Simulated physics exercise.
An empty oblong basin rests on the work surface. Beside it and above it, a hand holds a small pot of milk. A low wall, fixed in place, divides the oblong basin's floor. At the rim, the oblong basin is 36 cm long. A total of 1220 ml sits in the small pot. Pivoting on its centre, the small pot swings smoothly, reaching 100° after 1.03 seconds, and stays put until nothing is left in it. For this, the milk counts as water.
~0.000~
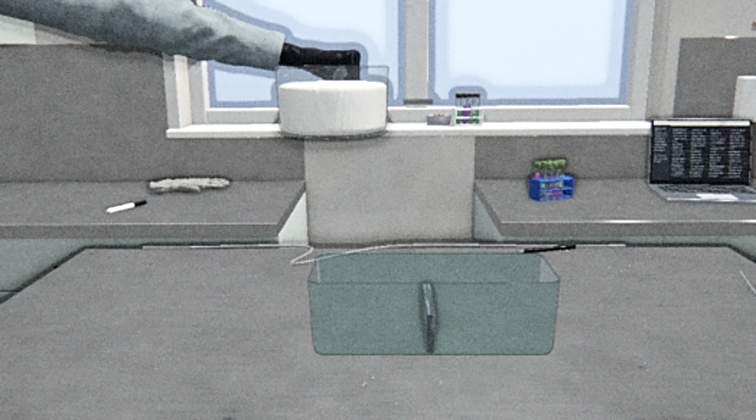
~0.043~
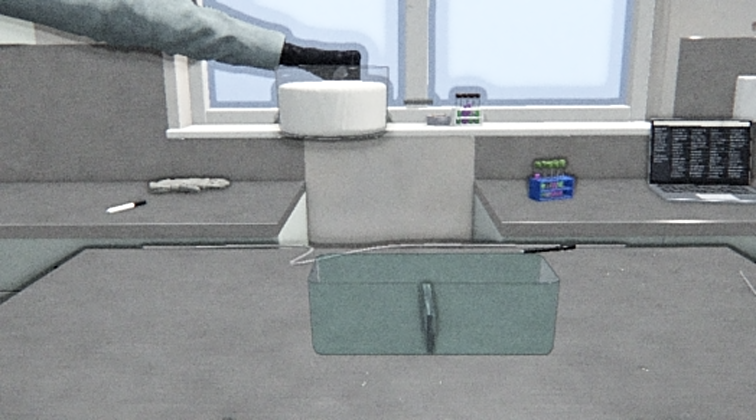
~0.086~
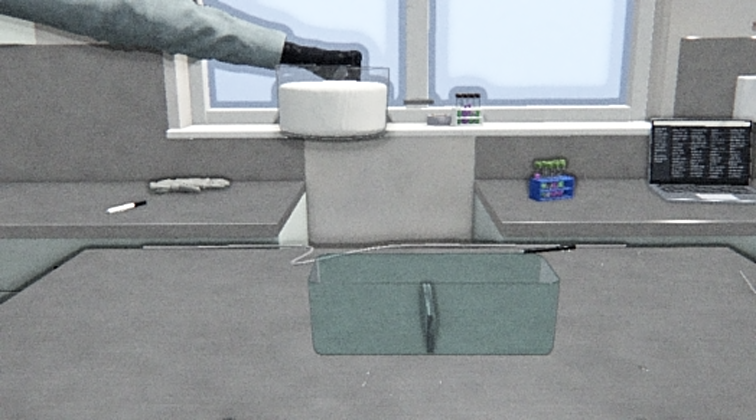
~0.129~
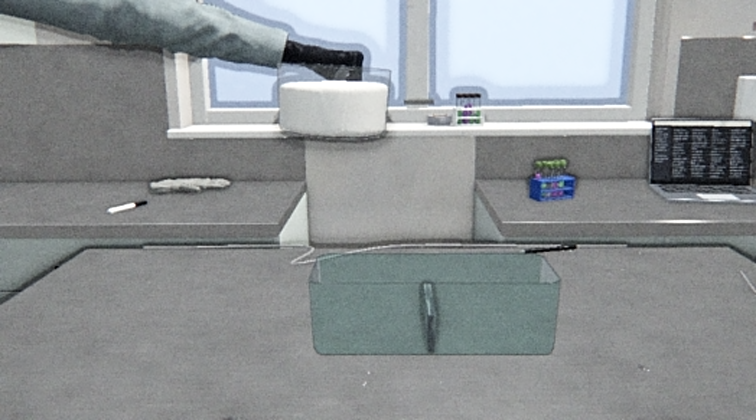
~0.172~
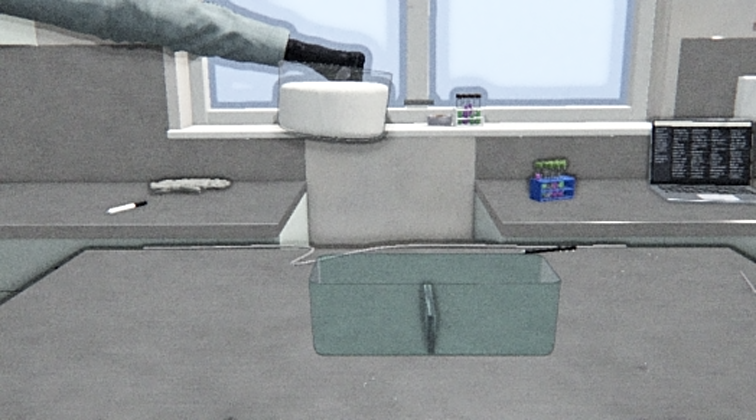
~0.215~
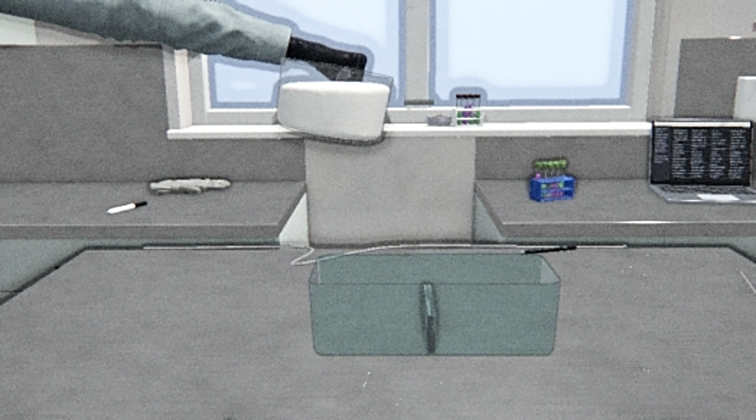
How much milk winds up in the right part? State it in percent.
About 75 per cent.
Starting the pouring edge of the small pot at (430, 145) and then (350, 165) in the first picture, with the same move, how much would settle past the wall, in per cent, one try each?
About 95 %, then about 10 %.
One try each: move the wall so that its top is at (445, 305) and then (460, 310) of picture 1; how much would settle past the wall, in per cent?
I'd put it at about 55 per cent for the first and about 35 per cent for the second.
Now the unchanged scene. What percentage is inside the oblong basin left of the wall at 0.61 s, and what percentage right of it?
Left roughly 0 per cent, right roughly 0.
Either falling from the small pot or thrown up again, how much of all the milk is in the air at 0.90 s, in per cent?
Roughly 30 per cent.
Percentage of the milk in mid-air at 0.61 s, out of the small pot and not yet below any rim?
Estimate: About 28 % of all of it.
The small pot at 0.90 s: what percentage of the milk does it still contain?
I'd estimate some 18 per cent.
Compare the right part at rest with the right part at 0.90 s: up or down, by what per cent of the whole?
It rises by about 24.
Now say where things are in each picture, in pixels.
The first frame shows tilt 0°; pouring edge (388, 68); surface from (280, 86) to (386, 85); the oblong basin's rim runs from (313, 269) to (551, 268); the wall's top is at (428, 299).
The second frame shows tilt 0°; pouring edge (388, 69); surface from (280, 86) to (386, 85).
The third frame shows tilt 2°; pouring edge (389, 70); surface from (280, 86) to (386, 86).
The fourth frame shows tilt 4°; pouring edge (390, 72); surface from (282, 85) to (388, 86).
The fifth frame shows tilt 7°; pouring edge (392, 75); surface from (282, 86) to (389, 87).
The sixth frame shows tilt 10°; pouring edge (393, 79); surface from (282, 86) to (390, 88).
By 0.61 s the tilt is 64° and 71 per cent is still to pour, 0 is left of the wall and 0 right of it.
By 0.90 s the tilt is 96° and 18 per cent is still to pour, 1 is left of the wall and 50 right of it.
By 1.20 s the tilt is 100° and 3 per cent is still to pour, 16 is left of the wall and 74 right of it.
By 1.53 s the tilt is 100° and 0 per cent is still to pour, 22 is left of the wall and 75 right of it.
At rest 23 per cent lies left of the wall, 75 right of it and 3 outside.
